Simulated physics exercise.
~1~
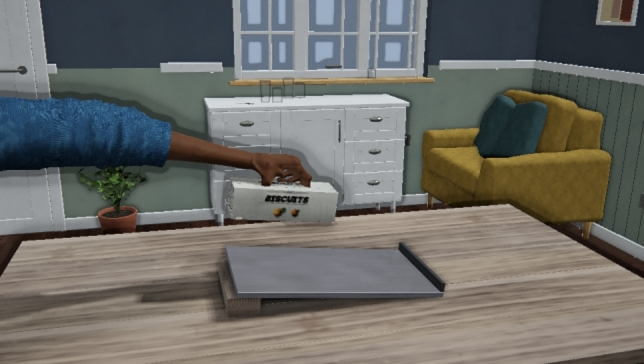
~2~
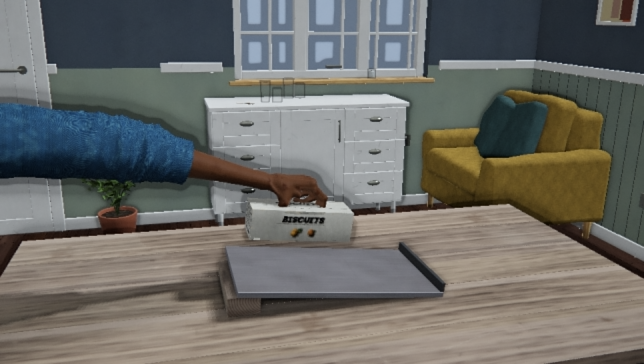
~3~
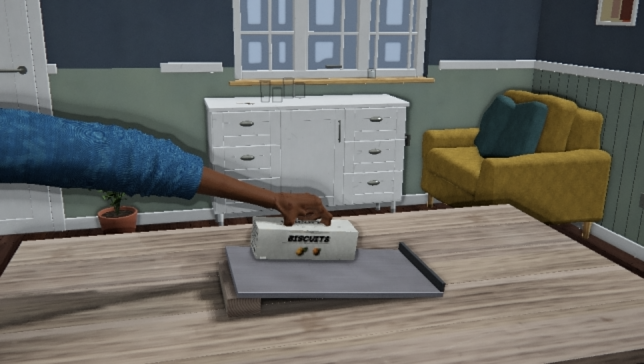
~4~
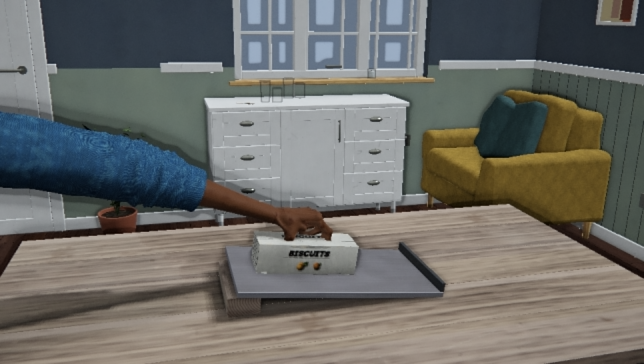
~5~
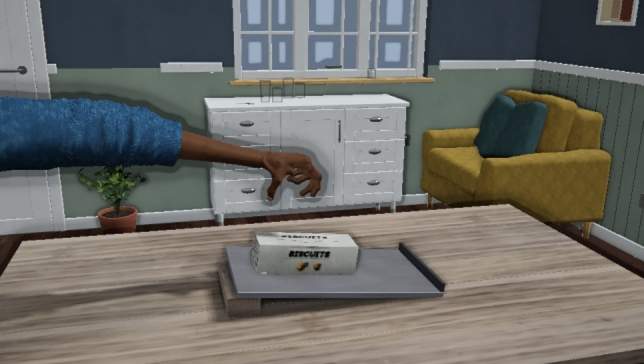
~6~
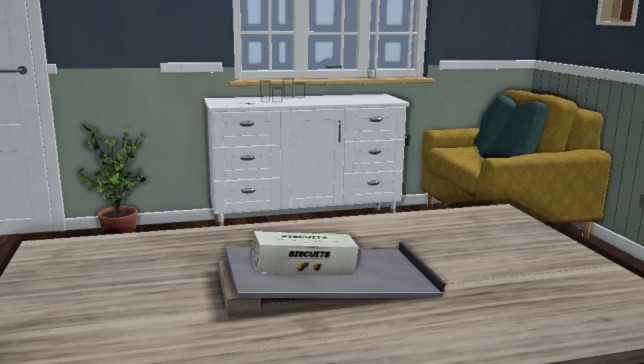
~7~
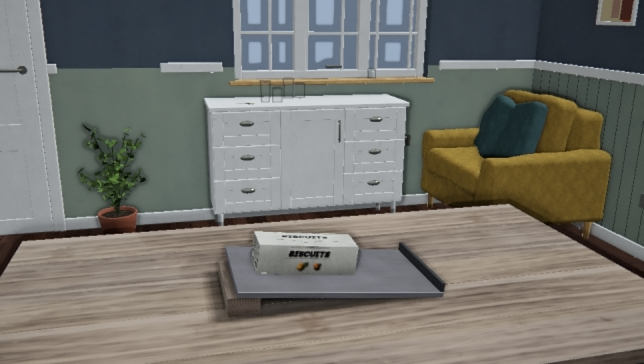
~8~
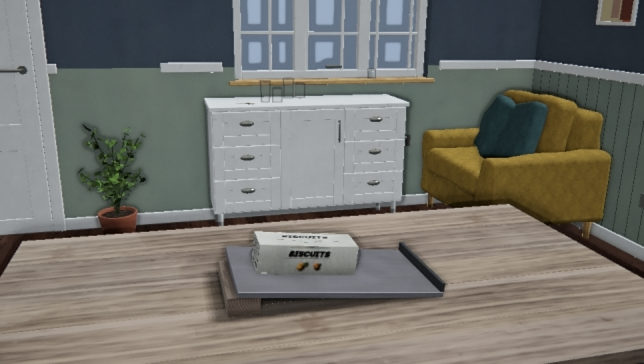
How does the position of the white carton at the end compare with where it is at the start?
At the start the white carton is held in the air by a hand above and behind the board. At the end it rests on the board, lower and slightly farther right, with no hand on it.
